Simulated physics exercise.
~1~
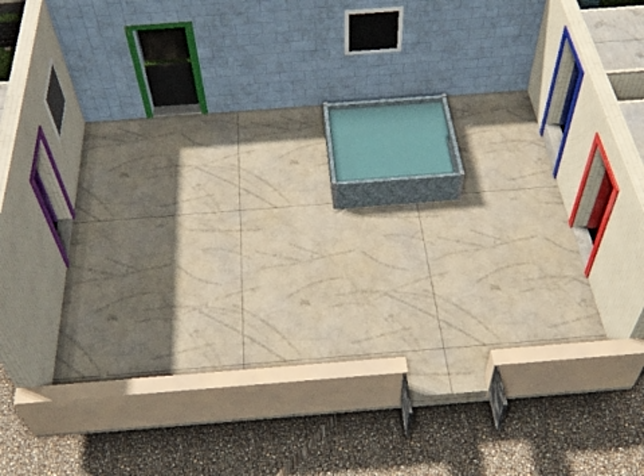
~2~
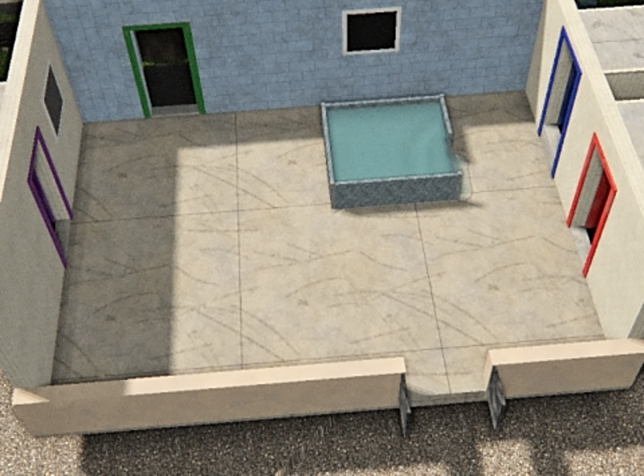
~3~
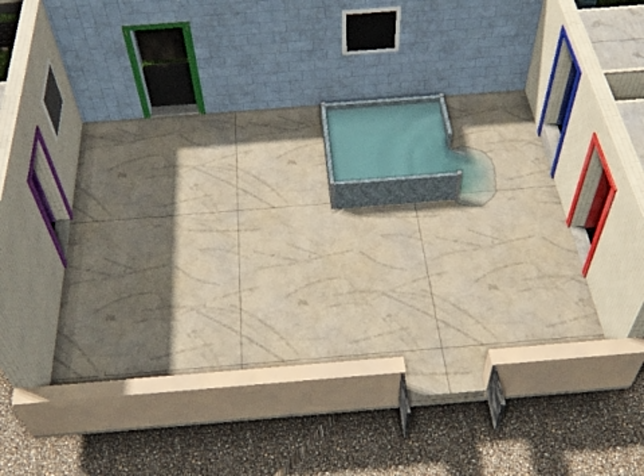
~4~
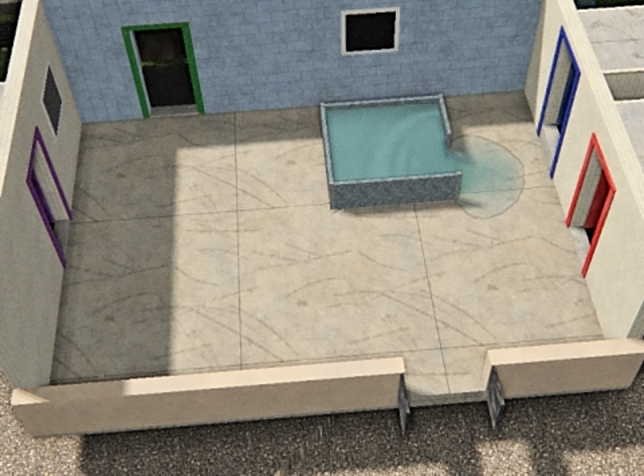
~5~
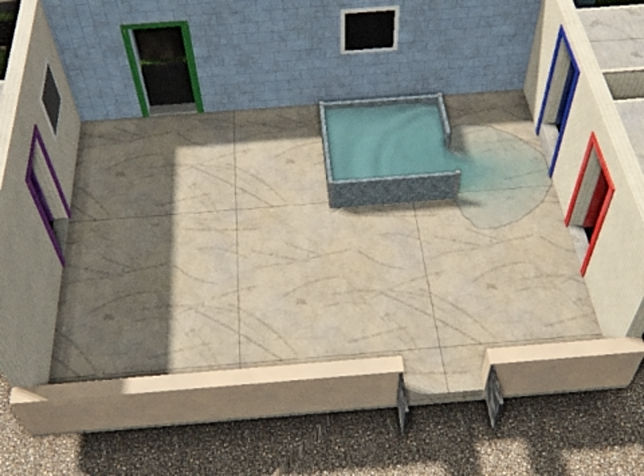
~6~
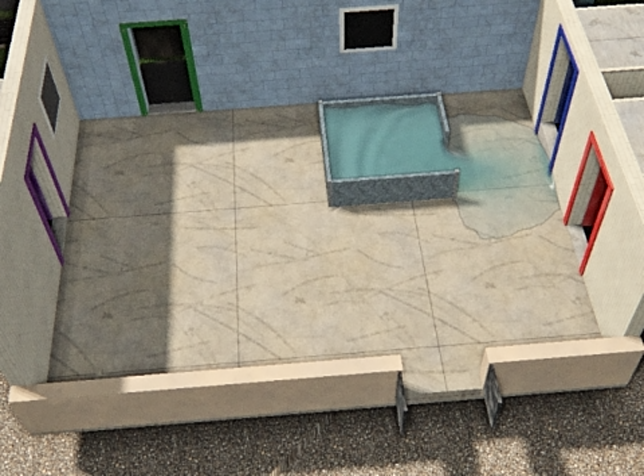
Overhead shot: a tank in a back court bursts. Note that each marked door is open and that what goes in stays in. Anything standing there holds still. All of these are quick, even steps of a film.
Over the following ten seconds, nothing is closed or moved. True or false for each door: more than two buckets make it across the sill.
Green door: False; blue door: False; red door: True; purple door: False.
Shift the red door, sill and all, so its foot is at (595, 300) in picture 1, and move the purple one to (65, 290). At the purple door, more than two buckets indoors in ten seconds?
Result - purple: Remains below the limit.
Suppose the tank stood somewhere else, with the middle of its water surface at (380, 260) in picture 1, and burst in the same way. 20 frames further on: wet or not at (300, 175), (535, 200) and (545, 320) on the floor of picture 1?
In the order asked: Not reached, reached by the flood, reached by the flood.
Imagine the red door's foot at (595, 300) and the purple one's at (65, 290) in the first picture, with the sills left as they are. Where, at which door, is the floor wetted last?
The one in purple comes last.
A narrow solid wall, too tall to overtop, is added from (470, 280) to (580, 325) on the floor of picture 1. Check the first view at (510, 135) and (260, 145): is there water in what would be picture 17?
As listed: Flooded, clear.
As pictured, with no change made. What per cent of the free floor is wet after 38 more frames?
Some 55 per cent.
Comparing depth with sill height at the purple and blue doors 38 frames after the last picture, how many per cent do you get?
Approx. 0 % followed by 40 %.
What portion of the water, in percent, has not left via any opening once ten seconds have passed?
I make it around 90 per cent.
A moment on, water covers 10 % of the floor; the green door not reached, the blue door wet at the sill, nothing in, the red door wet at the sill, nothing in, the purple door not reached.
Next, water covers 15 % of the floor; the green door not reached, the blue door wet at the sill, nothing in, the red door over two buckets in, the purple door not reached.
Then, water covers 25 % of the floor; the green door not reached, the blue door wet at the sill, nothing in, the red door over two buckets in, the purple door not reached.
Later, water covers 55 % of the floor; the green door wet at the sill, nothing in, the blue door wet at the sill, nothing in, the red door far over two buckets in, the purple door not reached.
In the end, water covers 90 % of the floor; the green door wet at the sill, nothing in, the blue door wet at the sill, nothing in, the red door far over two buckets in, the purple door wet at the sill, nothing in.
